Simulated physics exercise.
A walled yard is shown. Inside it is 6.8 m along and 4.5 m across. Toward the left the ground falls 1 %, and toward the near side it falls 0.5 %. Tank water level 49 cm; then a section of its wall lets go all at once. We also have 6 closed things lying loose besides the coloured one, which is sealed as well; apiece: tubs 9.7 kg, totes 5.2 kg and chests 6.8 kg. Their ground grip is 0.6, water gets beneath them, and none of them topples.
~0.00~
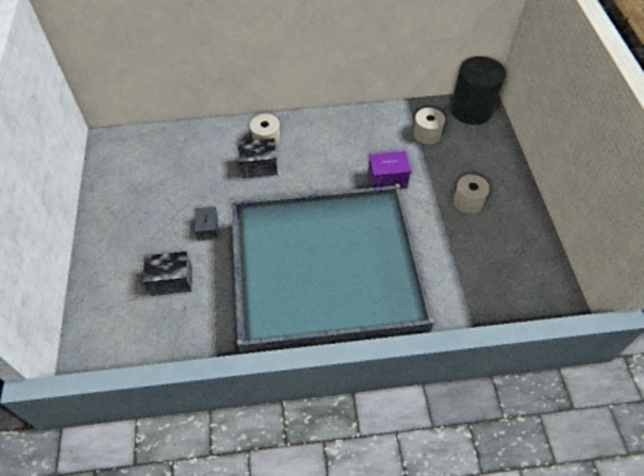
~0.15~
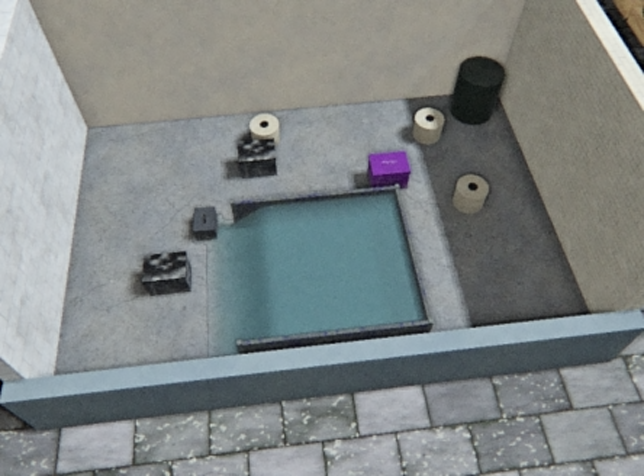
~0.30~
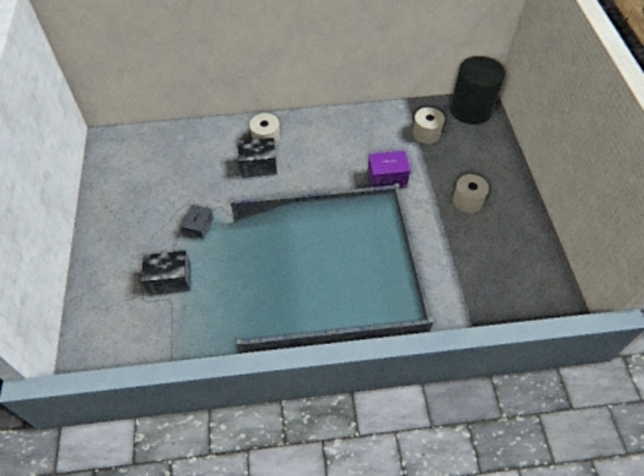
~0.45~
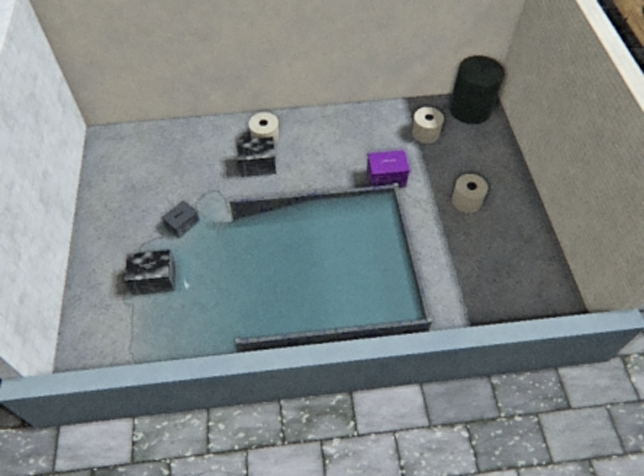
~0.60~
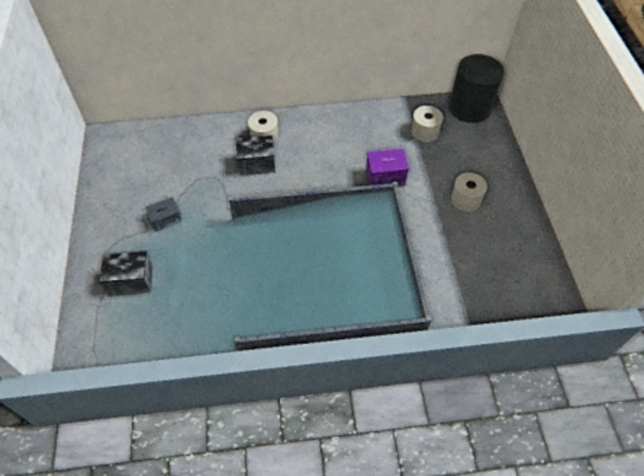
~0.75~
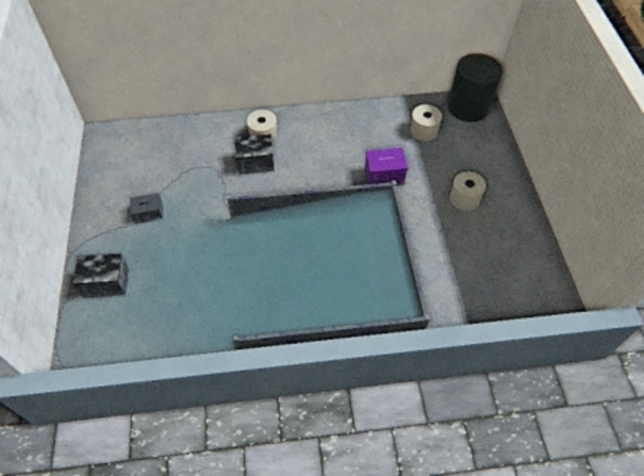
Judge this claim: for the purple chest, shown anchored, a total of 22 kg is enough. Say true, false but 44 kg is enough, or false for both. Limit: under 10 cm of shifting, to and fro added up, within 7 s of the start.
Watching this, I'd bet even the lighter version stays within bounds.
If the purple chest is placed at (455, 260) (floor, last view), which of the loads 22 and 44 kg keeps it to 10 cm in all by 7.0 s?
Looks like the outcome is this: The lighter one does it.
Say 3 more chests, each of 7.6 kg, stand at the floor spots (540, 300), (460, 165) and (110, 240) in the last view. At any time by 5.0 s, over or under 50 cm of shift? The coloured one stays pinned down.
Taking them one by one: Below the mark; below the mark; above the mark.
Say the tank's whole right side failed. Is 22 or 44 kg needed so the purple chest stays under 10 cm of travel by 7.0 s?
Result: Heavier option only.
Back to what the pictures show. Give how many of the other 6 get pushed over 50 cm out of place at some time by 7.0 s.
5 in all.
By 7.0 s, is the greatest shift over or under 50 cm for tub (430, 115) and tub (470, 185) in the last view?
The first is over the limit and the second is within the limit.
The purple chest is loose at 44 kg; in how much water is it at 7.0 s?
Close to 5 cm deep.
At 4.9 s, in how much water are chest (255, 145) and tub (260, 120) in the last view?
First roughly 2 cm, second roughly 4 cm.
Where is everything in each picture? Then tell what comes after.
In the first picture, the purple chest at (390, 163) rests on the ground; water covers 4.5 m2; 0 of 7 have shifted.
In the second picture, the purple chest at (390, 163), on the bottom; water covers 5.4 m2; 0 of 7 have shifted.
In the third picture, the purple chest at (390, 162), on the bottom; 6.4 m2 under water; 1 of 7 have shifted.
In the fourth picture, the purple chest at (389, 162), on the bottom; 7.5 m2 under water; 2 of 7 have shifted.
In the fifth picture, the purple chest at (388, 160), on the bottom; 8.8 m2 under water; 2 of 7 have shifted.
In the sixth picture, the purple chest at (387, 159) rests on the ground; water covers 10.1 m2; 2 of 7 have shifted.
After 1.4 s the purple chest would be 0 cm from its start with 22 kg and 0 cm from its start with 44 kg; 0 cm of water round it then.
After 3.1 s the purple chest would be 0 cm from its start with 22 kg and 0 cm from its start with 44 kg; 0 cm of water round it then.
After 4.9 s the purple chest would be 0 cm from its start with 22 kg and 0 cm from its start with 44 kg; 0 cm of water round it then.
After 7.0 s the purple chest would be 0 cm from its start with 22 kg and 0 cm from its start with 44 kg; 5 cm of water round it then.
